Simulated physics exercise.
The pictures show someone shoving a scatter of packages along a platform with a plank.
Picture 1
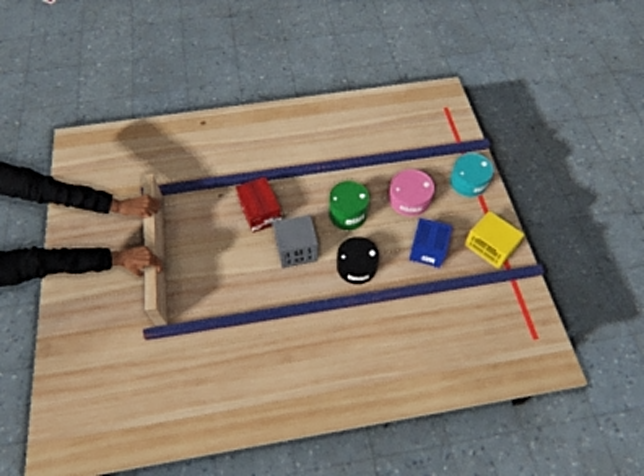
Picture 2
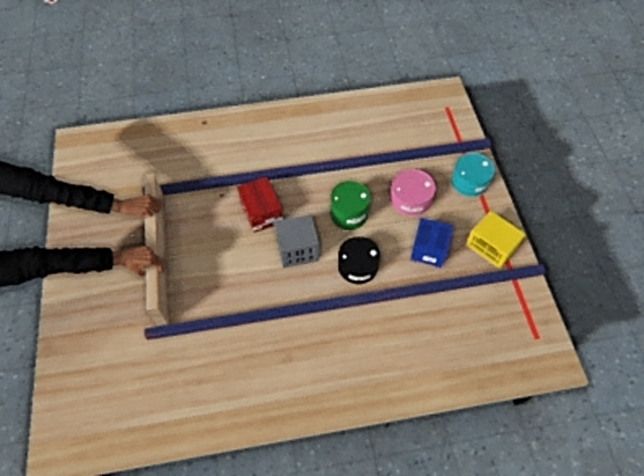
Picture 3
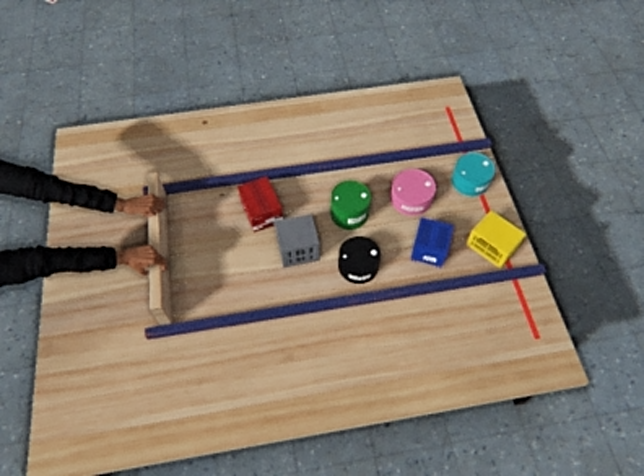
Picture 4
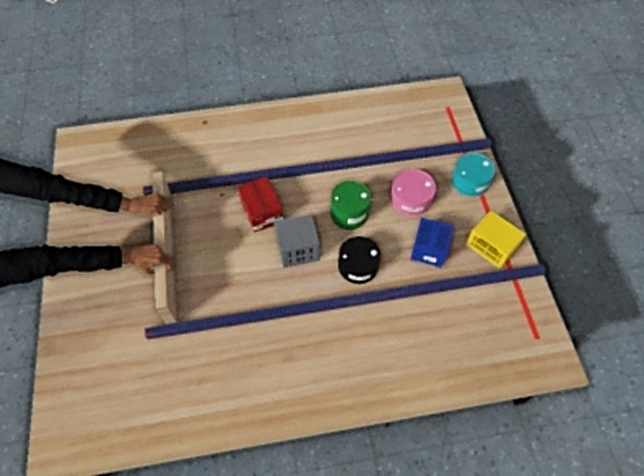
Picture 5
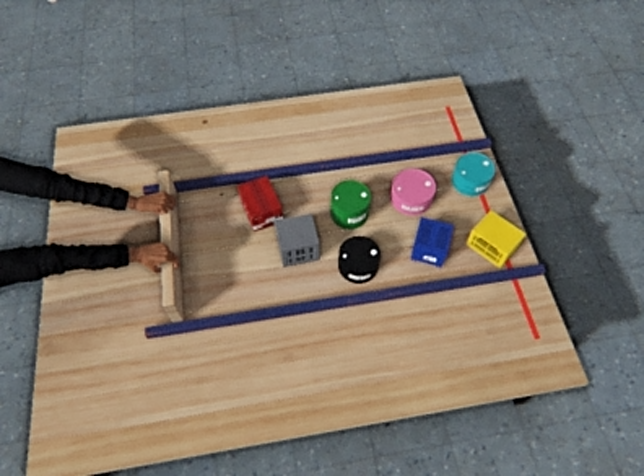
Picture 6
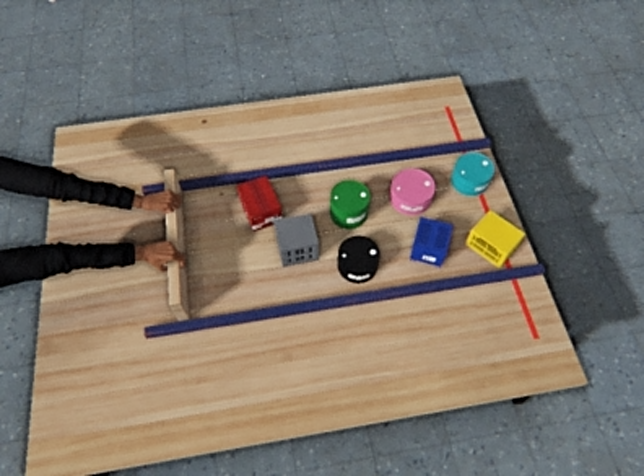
Two hands slowly pushed a wooden plank a short way to the right between two blue rails, while the scattered colourful blocks and round canisters ahead of it stayed where they were, untouched.
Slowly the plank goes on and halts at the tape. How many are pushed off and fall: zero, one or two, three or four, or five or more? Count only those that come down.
The number that fall off is five or more.
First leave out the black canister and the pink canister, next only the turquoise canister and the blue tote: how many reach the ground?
Fallen: 3, and 3 in the other try.
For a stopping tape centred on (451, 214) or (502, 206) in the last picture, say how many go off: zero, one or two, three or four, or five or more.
One after another: Either three or four; 5 or more.
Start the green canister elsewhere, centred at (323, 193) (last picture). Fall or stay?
From there it goes over.
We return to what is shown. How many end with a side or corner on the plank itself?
The number is 3.
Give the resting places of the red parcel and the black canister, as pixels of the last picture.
Near (493, 172) and (525, 241).
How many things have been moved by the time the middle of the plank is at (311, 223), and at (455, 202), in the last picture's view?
By then 4, and 8.
Soon after, none off yet; turquoise canister at rest near (472, 174); yellow crate at rest near (495, 239); blue tote at rest near (431, 243).
After that, one off so far; turquoise canister on its way down near (500, 216); yellow crate displaced about its own width near (530, 235); blue tote displaced well along near (492, 224).
In the end, the number that fall off is five or more; gone, green canister, pink canister, blue tote, yellow crate and turquoise canister.
